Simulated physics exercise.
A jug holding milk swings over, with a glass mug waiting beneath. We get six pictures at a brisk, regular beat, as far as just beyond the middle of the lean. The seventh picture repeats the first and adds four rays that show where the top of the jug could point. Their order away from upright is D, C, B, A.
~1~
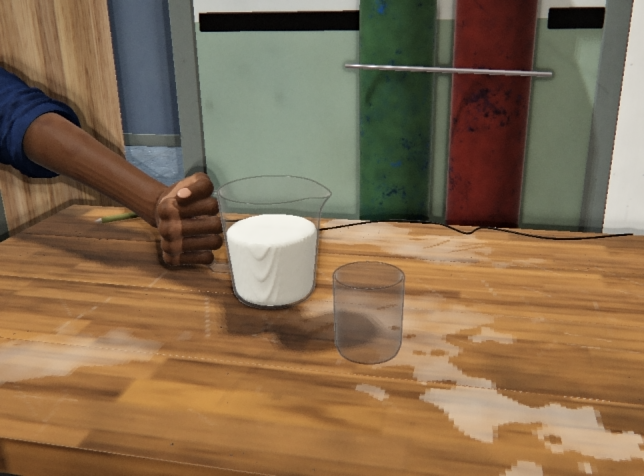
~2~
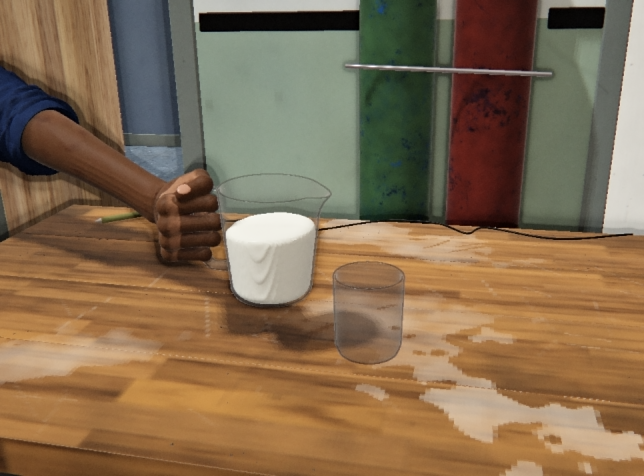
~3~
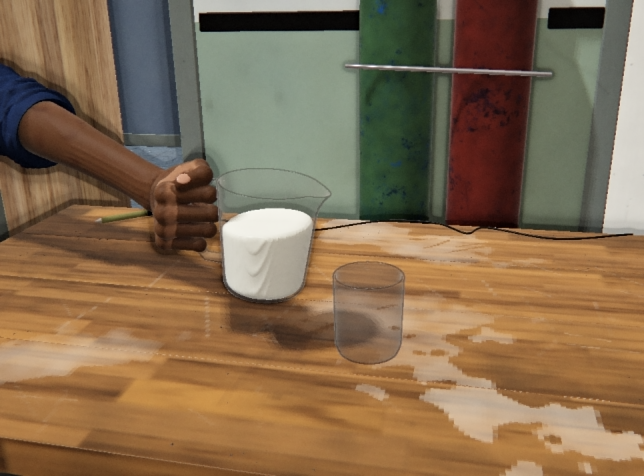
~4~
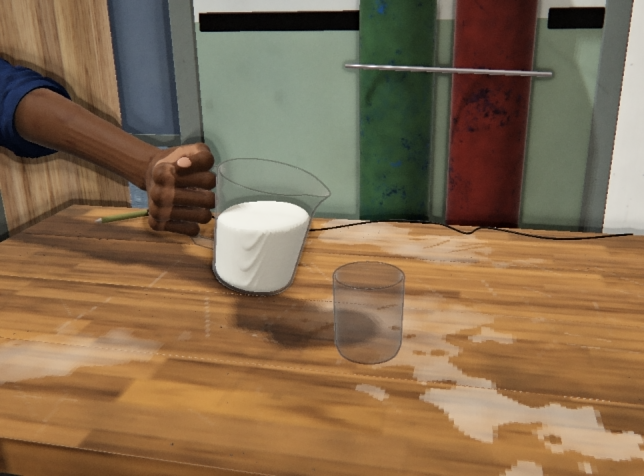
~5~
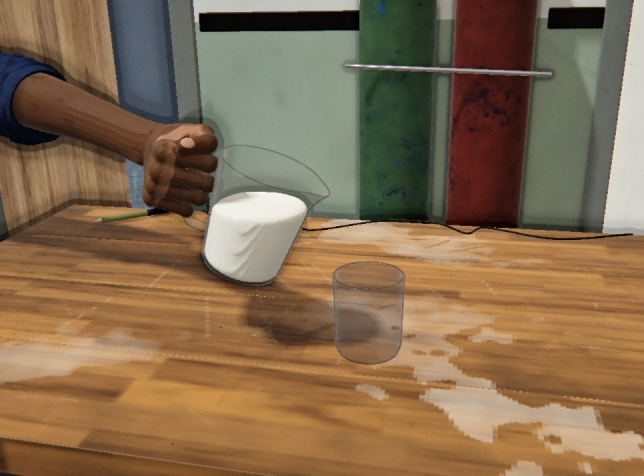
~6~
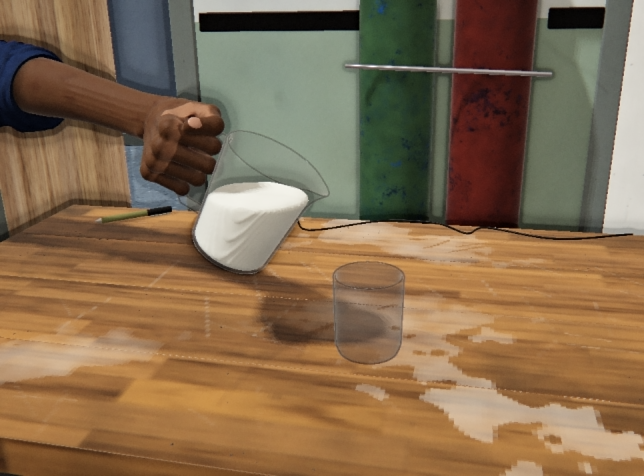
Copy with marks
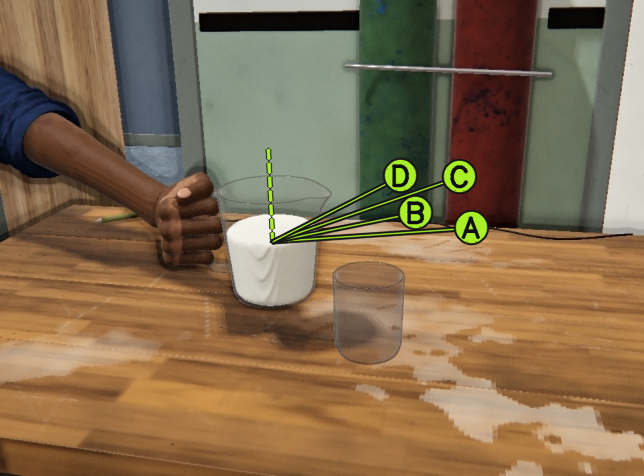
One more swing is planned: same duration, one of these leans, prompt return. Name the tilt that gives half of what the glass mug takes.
Go for D.
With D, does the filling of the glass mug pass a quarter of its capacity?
Yes.
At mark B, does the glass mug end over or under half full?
Over.
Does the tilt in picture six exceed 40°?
No.
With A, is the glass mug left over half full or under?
Over half.
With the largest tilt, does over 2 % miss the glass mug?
Yes.
On the marked copy, A at (454, 229); B at (398, 216); C at (443, 182); D at (385, 184).
If A is chosen, the glass mug ends with about 76 % of what it can hold; 32 % of the milk is spilt.
If B is chosen, the glass mug ends with about 76 % of what it can hold; 17 % of the milk is spilt.
If C is chosen, the glass mug ends with about 71 % of what it can hold; 4 % of the milk is spilt.
If D is chosen, the glass mug ends with about 49 % of what it can hold.
